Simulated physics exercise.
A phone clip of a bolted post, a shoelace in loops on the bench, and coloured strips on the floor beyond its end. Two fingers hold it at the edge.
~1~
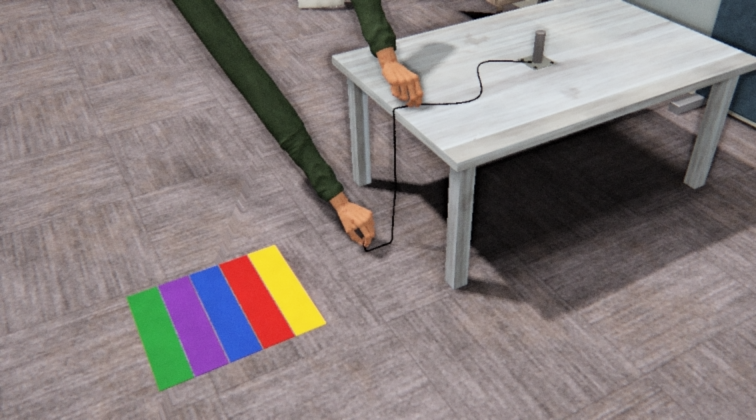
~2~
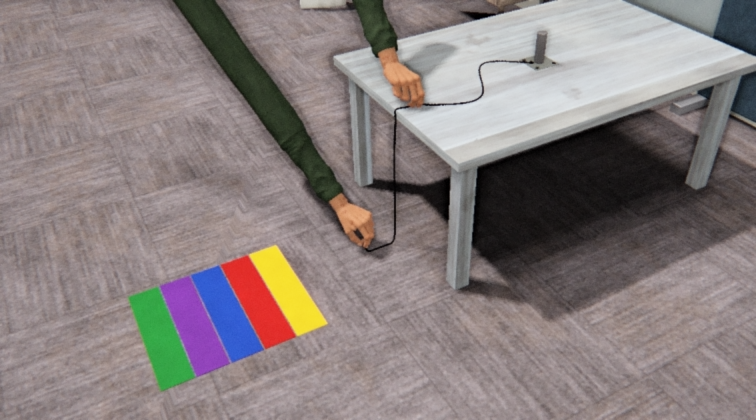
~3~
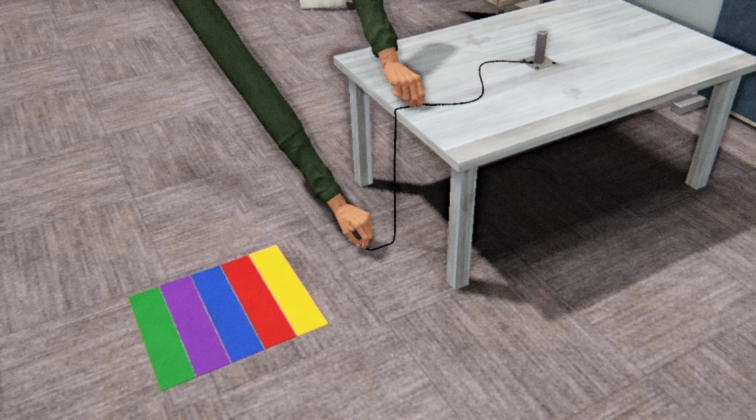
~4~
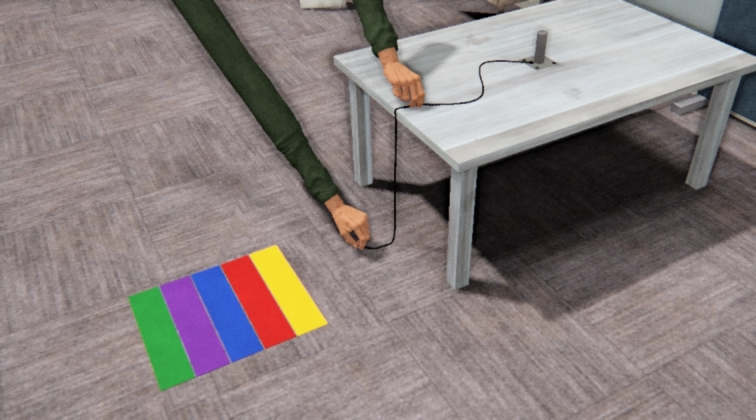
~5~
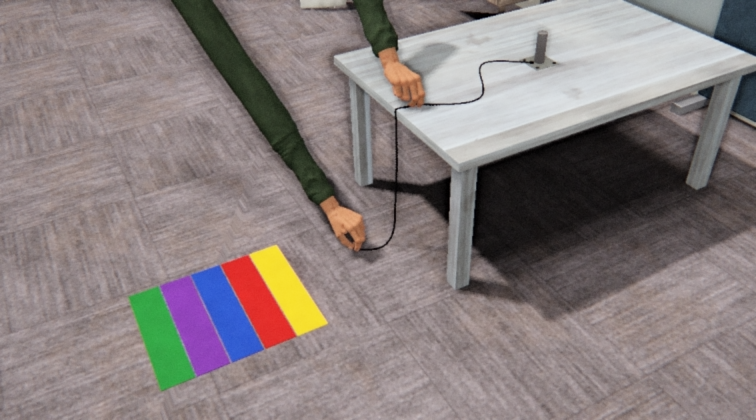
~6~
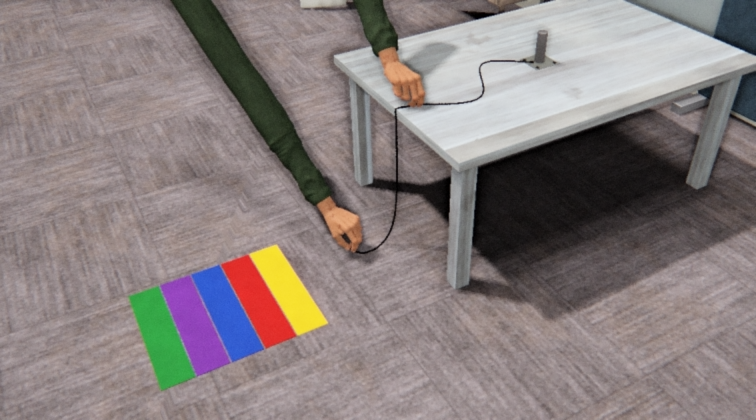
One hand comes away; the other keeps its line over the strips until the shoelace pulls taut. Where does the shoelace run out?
The end stops over the blue strip.
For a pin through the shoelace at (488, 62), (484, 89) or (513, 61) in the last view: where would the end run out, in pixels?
Try by try, around (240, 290), (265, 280) and (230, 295).
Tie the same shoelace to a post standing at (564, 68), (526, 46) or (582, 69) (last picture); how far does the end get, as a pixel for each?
About (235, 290), (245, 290) and (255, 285).
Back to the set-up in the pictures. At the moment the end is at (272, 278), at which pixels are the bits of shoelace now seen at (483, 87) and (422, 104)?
They go to (452, 91) and to (392, 129).
A little later, end near (272, 278); over yellow.
Next, end near (239, 290); over red.
When it is tight, end near (220, 297); over blue. It gets as far as the blue strip.
